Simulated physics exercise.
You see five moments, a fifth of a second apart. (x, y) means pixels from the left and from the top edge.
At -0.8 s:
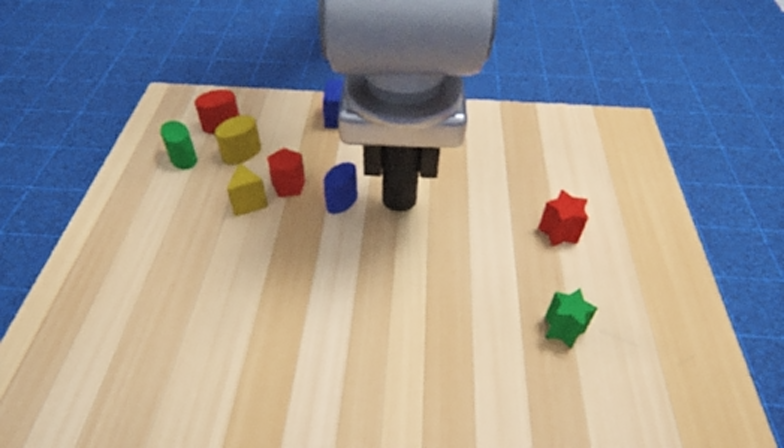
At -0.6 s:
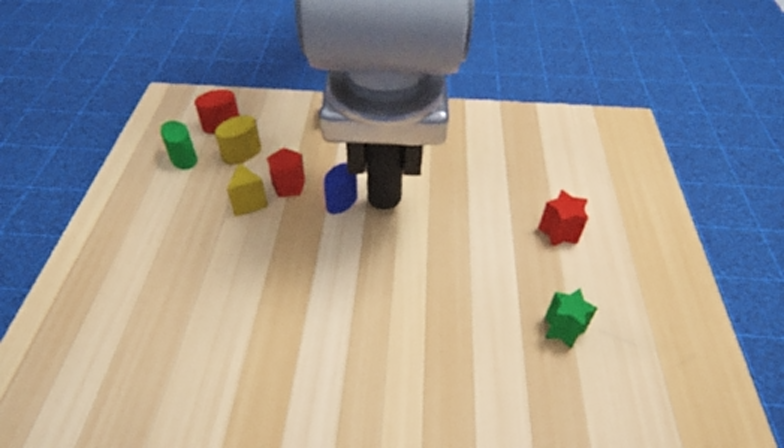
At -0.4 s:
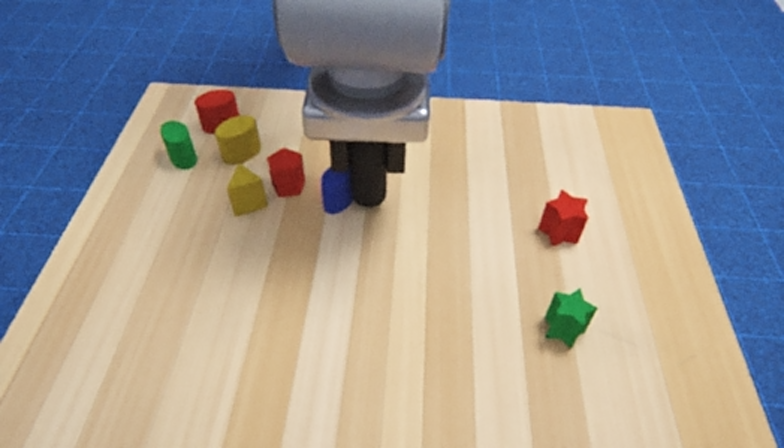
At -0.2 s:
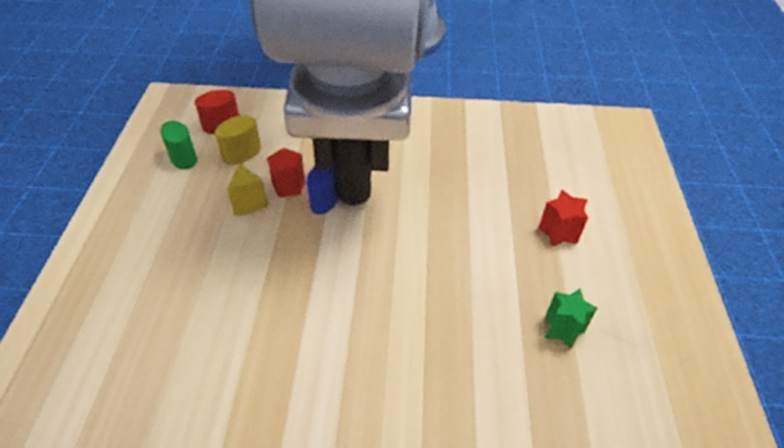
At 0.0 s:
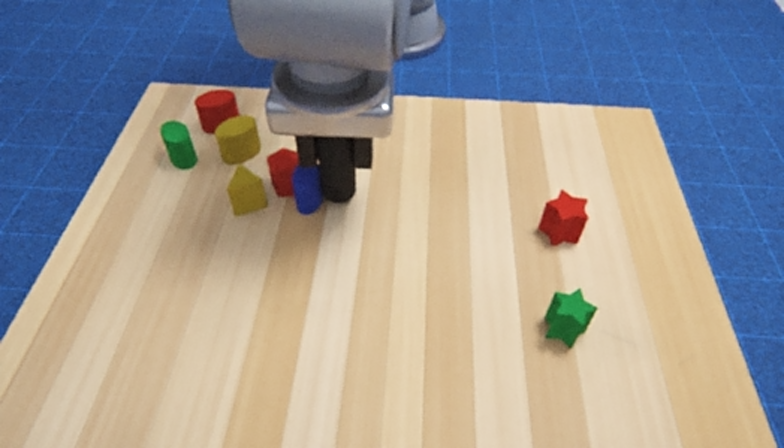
Robot arm moving left across a wooden board, pushing a blue block towards a red block beside other coloured blocks.
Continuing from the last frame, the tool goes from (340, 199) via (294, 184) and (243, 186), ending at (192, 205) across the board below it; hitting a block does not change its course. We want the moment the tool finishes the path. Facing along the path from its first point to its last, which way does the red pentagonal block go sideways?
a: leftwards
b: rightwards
b: Rightwards.
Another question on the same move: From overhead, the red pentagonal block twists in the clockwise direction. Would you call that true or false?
True.
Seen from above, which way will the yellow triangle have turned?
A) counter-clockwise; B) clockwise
It's A.
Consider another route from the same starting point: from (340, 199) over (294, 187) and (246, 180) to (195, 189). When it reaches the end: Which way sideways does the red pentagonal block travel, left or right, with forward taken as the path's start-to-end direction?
It is displaced to the right.
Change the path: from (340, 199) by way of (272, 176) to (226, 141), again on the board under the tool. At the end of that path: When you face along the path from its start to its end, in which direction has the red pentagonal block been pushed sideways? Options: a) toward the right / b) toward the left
That would be b.
On the path given first. One third of the way, tool (291, 175); yellow triangle (235, 179), turned 10° clockwise; red pentagonal block (244, 150), turned 75° clockwise; blue elliptical block (261, 170), turned 70° anticlockwise.
Two thirds of the way, tool (239, 178); yellow triangle (198, 197), turned 40° anticlockwise; red pentagonal block (206, 149), turned 105° clockwise; blue elliptical block (213, 179), turned 100° anticlockwise.
At the end, tool (189, 196); yellow elliptical block in place; yellow triangle (169, 224), turned 75° anticlockwise; red pentagonal block (193, 149), turned 135° clockwise; blue elliptical block (168, 204), turned 140° anticlockwise.
